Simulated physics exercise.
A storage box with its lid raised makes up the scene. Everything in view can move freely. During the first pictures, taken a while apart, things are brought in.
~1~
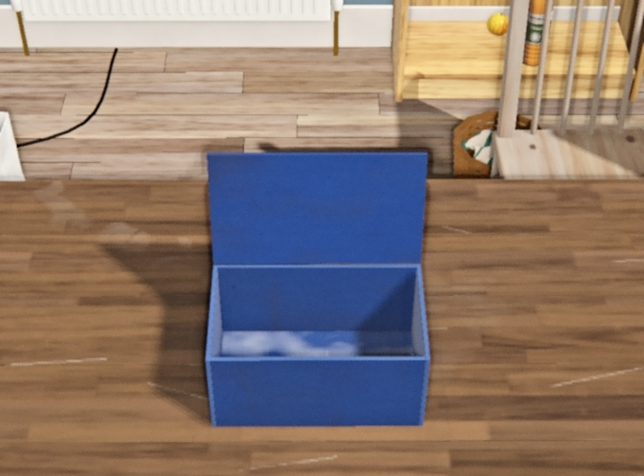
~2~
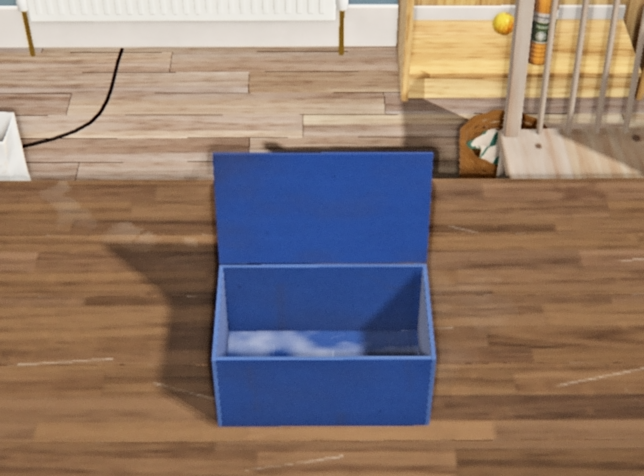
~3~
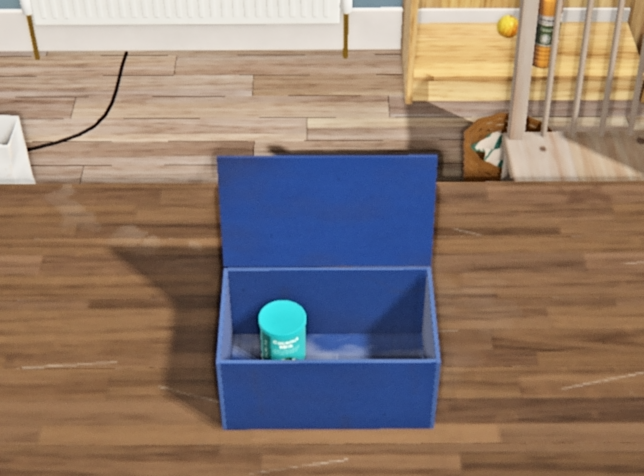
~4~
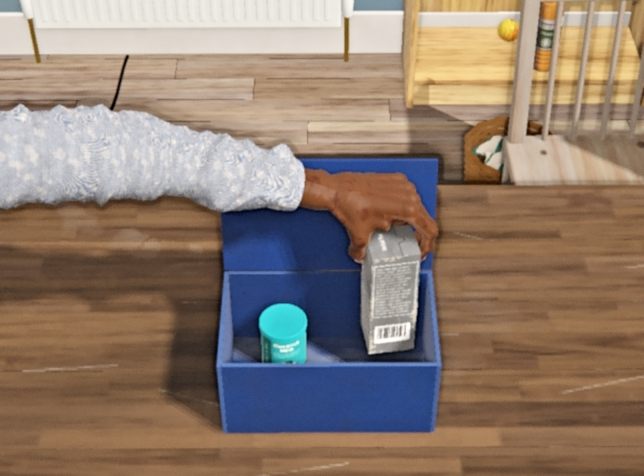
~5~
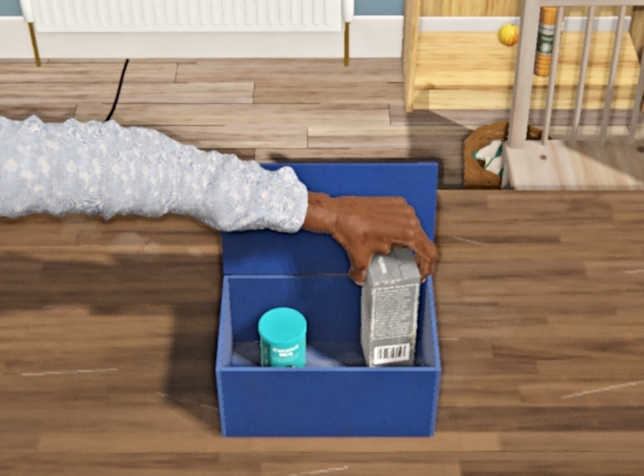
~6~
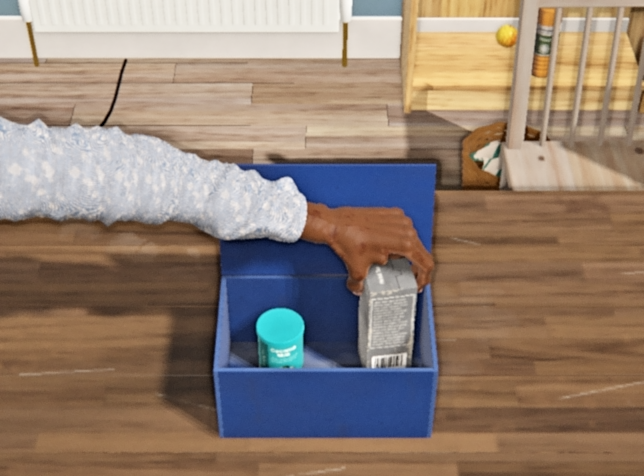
A turquoise tin appeared in the left side of an open blue box, then a hand reached in from the left and lowered a grey carton into the right side, still gripping it.
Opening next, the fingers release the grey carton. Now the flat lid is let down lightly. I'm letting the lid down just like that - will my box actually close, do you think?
Gap remains.
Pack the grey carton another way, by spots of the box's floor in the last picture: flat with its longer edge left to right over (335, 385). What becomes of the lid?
In that case, no gap is left.
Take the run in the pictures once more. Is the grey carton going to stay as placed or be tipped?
Looking at the last picture, the grey carton sits at an angle.
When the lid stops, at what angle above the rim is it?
About 25°.
Then, 1.50 s past the last view, lid 68° above the rim.
Then, 2.00 s past the last view, lid 34° above the rim; grey carton rocked 22° from its first pose near (391, 341).
Finally, lid 25° above the rim; moved from the start, grey carton; turquoise tin still in place. Final places as the last picture's camera would see them, grey carton near (392, 352).
